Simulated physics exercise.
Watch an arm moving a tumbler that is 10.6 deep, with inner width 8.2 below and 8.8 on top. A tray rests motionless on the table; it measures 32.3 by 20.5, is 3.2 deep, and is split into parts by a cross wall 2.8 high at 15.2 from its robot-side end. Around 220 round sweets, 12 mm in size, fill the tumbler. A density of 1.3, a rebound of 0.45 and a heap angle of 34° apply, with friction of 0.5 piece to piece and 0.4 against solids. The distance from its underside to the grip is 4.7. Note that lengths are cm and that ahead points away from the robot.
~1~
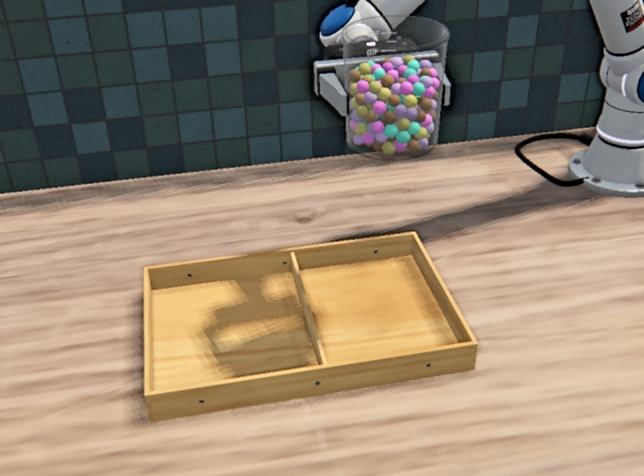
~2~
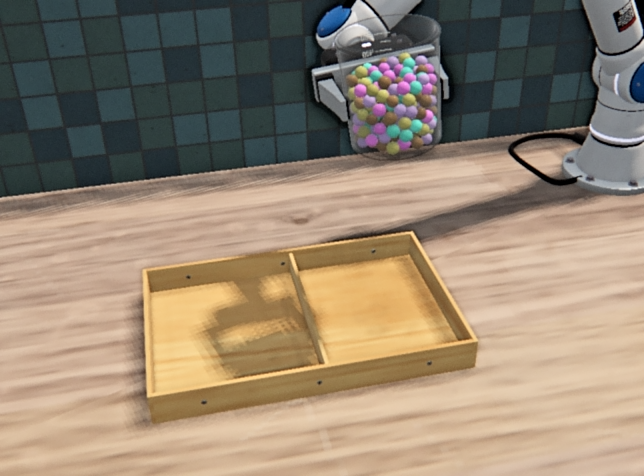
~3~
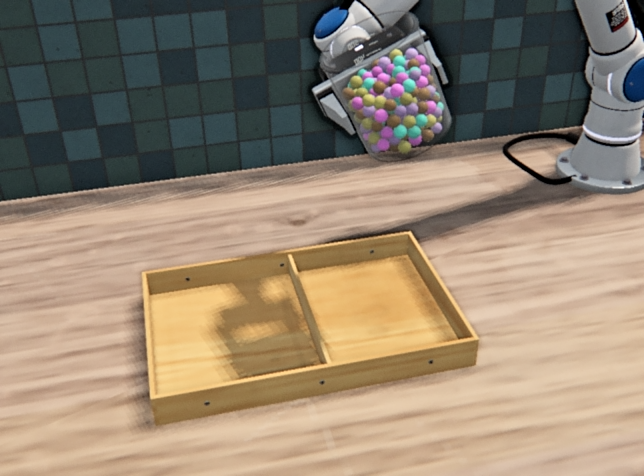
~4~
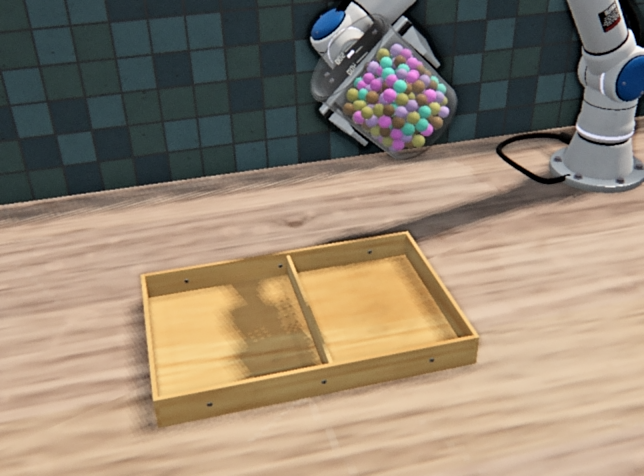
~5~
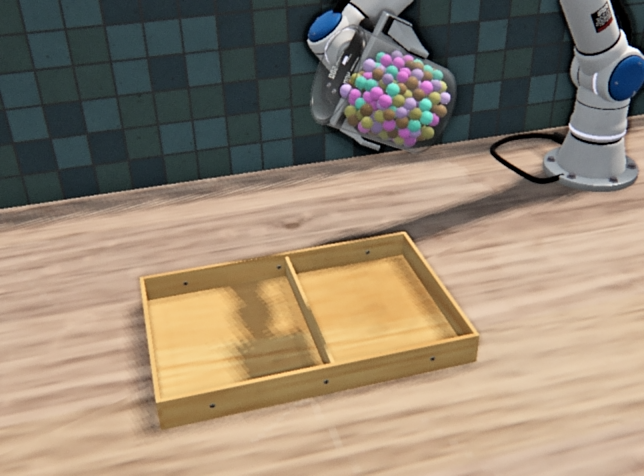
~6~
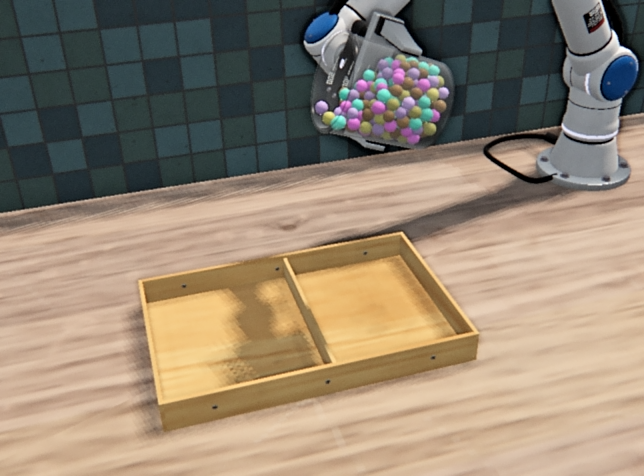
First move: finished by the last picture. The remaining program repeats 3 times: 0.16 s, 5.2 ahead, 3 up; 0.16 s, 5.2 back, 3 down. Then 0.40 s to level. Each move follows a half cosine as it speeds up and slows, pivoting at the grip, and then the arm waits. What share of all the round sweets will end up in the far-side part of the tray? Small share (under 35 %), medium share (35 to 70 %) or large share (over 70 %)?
A medium share.
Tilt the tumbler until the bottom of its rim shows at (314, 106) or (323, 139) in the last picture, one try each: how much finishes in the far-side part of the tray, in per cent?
Estimates in order: 20 % and 75 %.
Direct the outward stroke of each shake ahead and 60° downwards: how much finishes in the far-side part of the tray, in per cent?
Roughly 0 percent of it.
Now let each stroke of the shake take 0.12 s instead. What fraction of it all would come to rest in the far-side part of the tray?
80 %.
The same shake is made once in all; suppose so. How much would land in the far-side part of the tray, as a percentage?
About 25 %.
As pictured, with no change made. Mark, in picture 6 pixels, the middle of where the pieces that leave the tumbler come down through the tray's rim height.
Centre: Roughly (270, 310).
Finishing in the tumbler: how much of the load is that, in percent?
I'd put it close to 40 per cent.
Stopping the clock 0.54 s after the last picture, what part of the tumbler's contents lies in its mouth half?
65 per cent.
Then, 0.54 s later, tilted 69° forward, highest piece 30 above the table; 163 in the tumbler, 49 in the far-side part, 5 in the robot-side part, 7 in flight or on a rim.
Then, 1.09 s later, tilted 53° forward, highest piece 27 above the table; 114 in the far-side part, 94 in the tumbler, 11 in the robot-side part, 1 on the table or floor, 4 in flight or on a rim.
Then, 1.56 s later, level, highest piece 27 above the table; 118 in the far-side part, 93 in the tumbler, 10 in the robot-side part, 3 on the table or floor.
Then, 2.61 s later, level, highest piece 27 above the table; 118 in the far-side part, 93 in the tumbler, 10 in the robot-side part, 3 on the table or floor.
At rest, 118 in the far-side part, 93 in the tumbler, 10 in the robot-side part, 3 on the table or floor. That is 53 % in the far-side part of the tray.
